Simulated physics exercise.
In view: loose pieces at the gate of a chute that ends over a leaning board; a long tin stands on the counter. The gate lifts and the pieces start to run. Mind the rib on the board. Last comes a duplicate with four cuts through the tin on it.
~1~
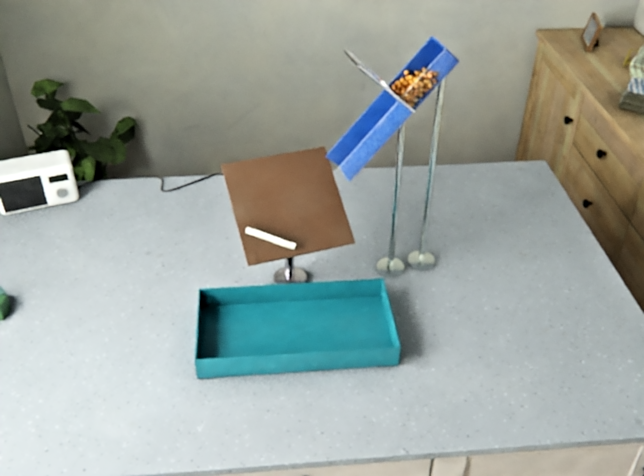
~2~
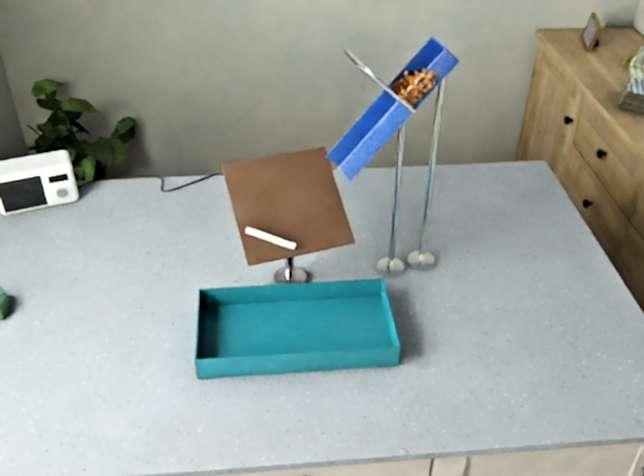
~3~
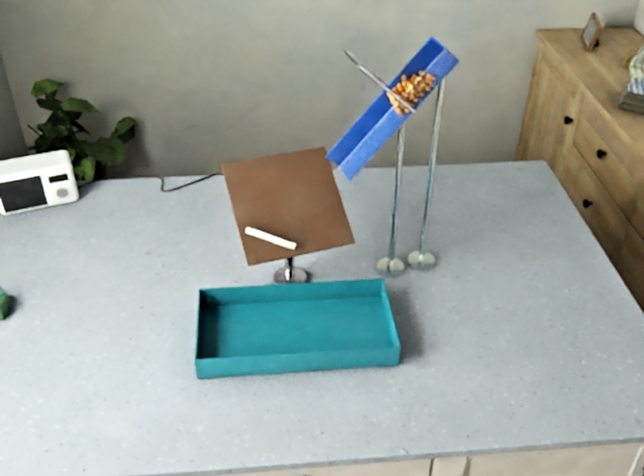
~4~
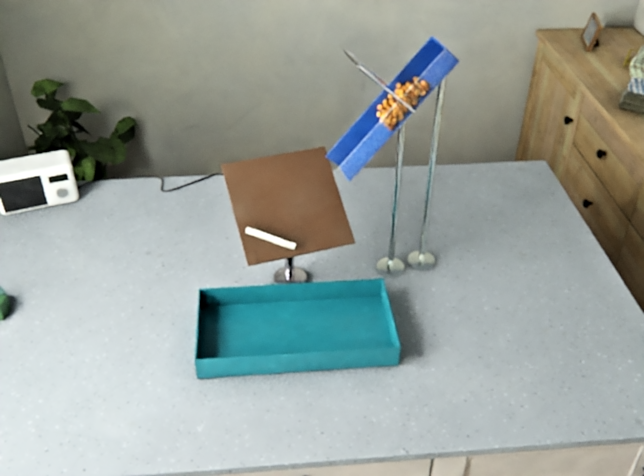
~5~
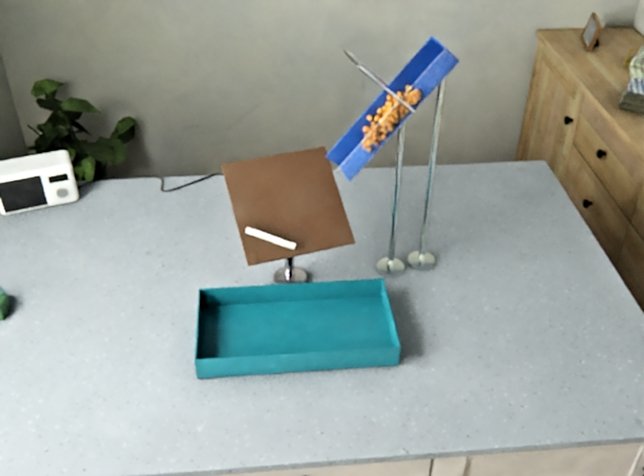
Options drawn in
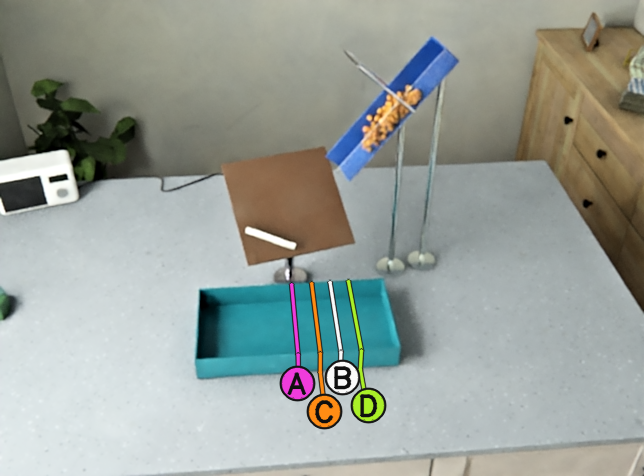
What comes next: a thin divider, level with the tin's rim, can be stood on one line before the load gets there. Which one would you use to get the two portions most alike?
The best line is C.
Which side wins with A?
More lands on the right.
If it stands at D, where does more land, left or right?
More lands on the left.
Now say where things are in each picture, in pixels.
The first frame shows load behind the gate (413, 88), roasted chickpeas; lip of the chute (345, 174), sloping fairly steeply.
The second frame shows middle of the board (288, 203), tilted fairly steeply; middle of its low edge (303, 254); of its high edge (274, 155).
The third frame shows front corners of the tin (195, 360) and (400, 347), empty; front of the load (399, 110).
The fourth frame shows middle of the load (398, 103); its front (387, 124), roughly a quarter of the way to the lip; rib from (247, 228) to (296, 245).
The fifth frame shows middle of the load (391, 114); its front (366, 146), roughly two thirds of the way to the lip.
On the marked copy, line A crosses the front rim at (298, 353); line B crosses the front rim at (340, 351); line C crosses the front rim at (320, 352); line D crosses the front rim at (361, 349).
If A is chosen, of what is caught, about a tenth on the left of the divider, almost all on the right.
If B is chosen, of what is caught, the larger part on the left of the divider, about a tenth on the right.
If C is chosen, of what is caught, roughly half on the left of the divider, roughly half on the right.
If D is chosen, of what is caught, almost all on the left of the divider, just a few on the right.
